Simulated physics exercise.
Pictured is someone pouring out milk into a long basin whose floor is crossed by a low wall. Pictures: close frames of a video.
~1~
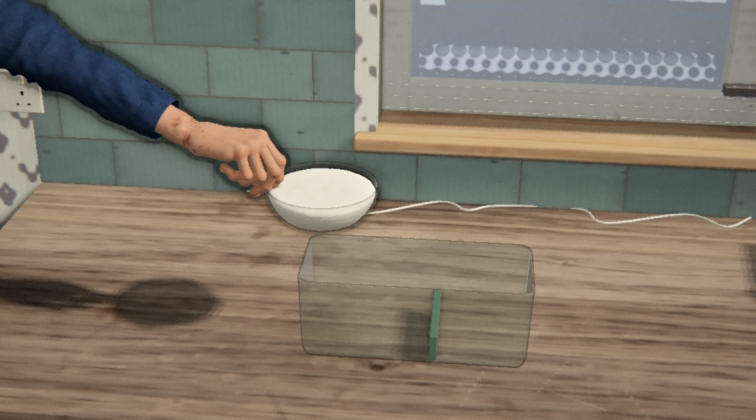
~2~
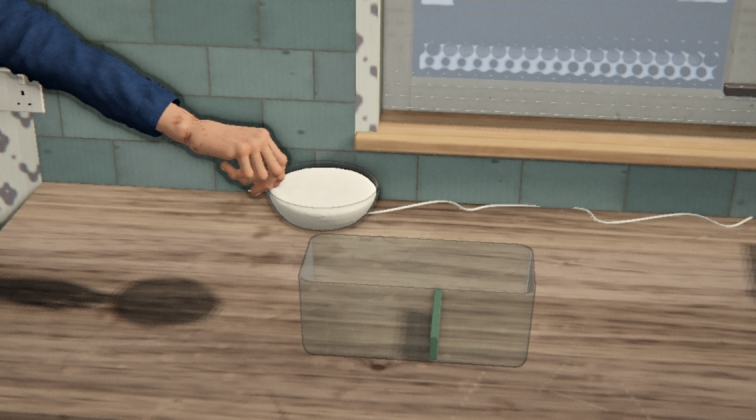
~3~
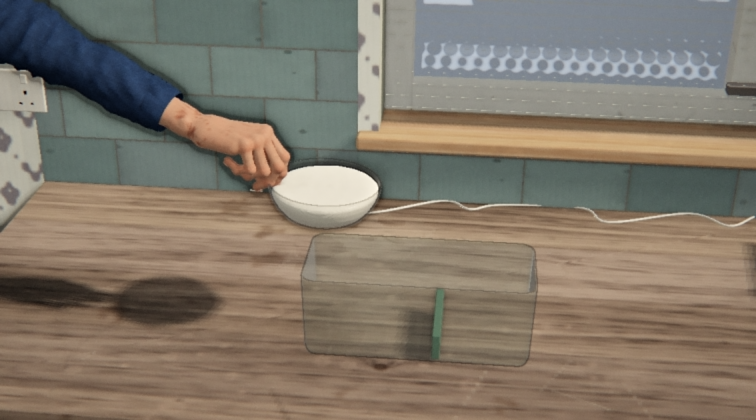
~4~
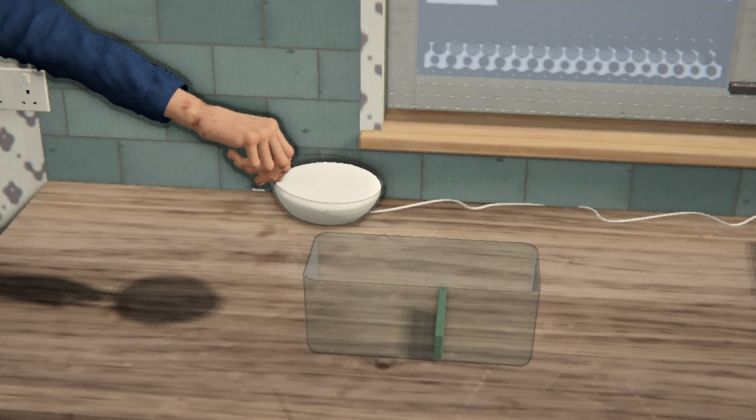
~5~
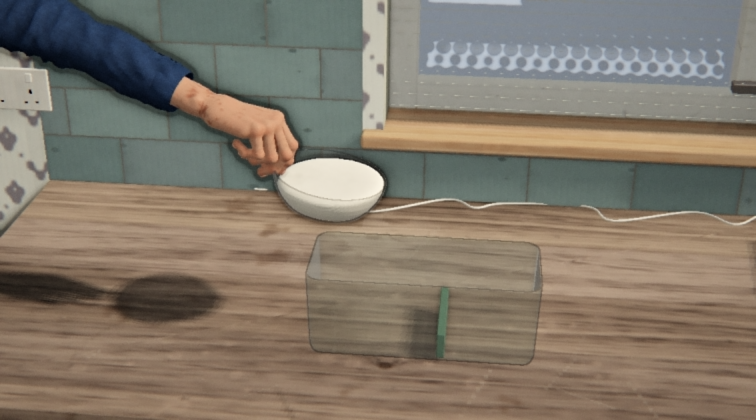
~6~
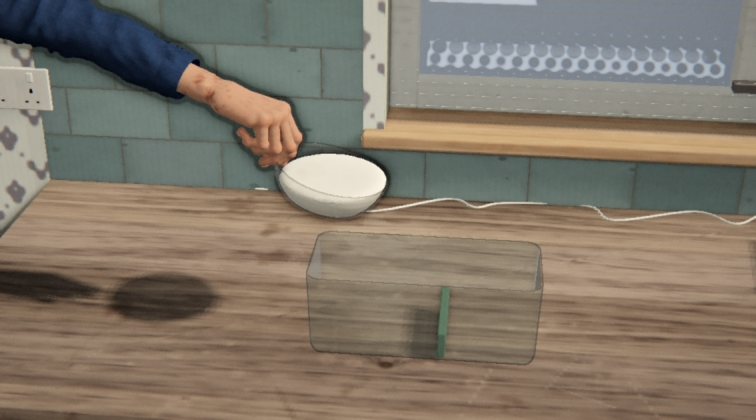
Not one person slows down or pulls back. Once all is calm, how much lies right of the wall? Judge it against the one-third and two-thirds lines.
The share right of the wall is going to go past two thirds.
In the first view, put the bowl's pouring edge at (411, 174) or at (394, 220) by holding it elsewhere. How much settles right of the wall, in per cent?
First about 90, then 85 per cent.
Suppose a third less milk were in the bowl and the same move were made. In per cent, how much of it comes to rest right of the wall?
Something like 70 per cent, give or take.
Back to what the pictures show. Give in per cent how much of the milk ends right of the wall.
That works out near 75 in every hundred.
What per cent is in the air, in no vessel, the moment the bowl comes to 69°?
Near 45 parts in a hundred.
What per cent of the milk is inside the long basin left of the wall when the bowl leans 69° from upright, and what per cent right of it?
Left side 15 in a hundred, right side 20 in a hundred.
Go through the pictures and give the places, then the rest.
In the first frame, it leans 0°; its right rim is at (378, 188); the milk meets the walls at (270, 185) and (376, 191); the long basin's rim runs from (304, 258) to (533, 270); the wall's top is at (435, 313).
In the second frame, it leans 1°; its right rim is at (379, 188); the milk meets the walls at (271, 185) and (377, 190).
In the third frame, it leans 2°; its right rim is at (381, 187); the milk meets the walls at (273, 182) and (379, 189).
In the fourth frame, it leans 5°; its right rim is at (383, 187); the milk meets the walls at (276, 179) and (381, 186).
In the fifth frame, it leans 9°; its right rim is at (385, 186); the milk meets the walls at (279, 175) and (384, 182).
In the sixth frame, it leans 14°; its right rim is at (386, 186); the milk meets the walls at (281, 170) and (387, 181); 2 per cent is over the edge.
A moment on, the bowl is tipped part way and 25 per cent is still to pour, 14 is left of the wall and 18 right of it.
Next, the bowl is tipped right over and 0 per cent is still to pour, 22 is left of the wall and 75 right of it.
Then the bowl is tipped right over and 0 per cent is still to pour, 24 is left of the wall and 76 right of it.
Later the bowl is tipped right over and 0 per cent is still to pour, 24 is left of the wall and 75 right of it.
In the end 24 per cent lies left of the wall, 75 right of it and 1 outside.
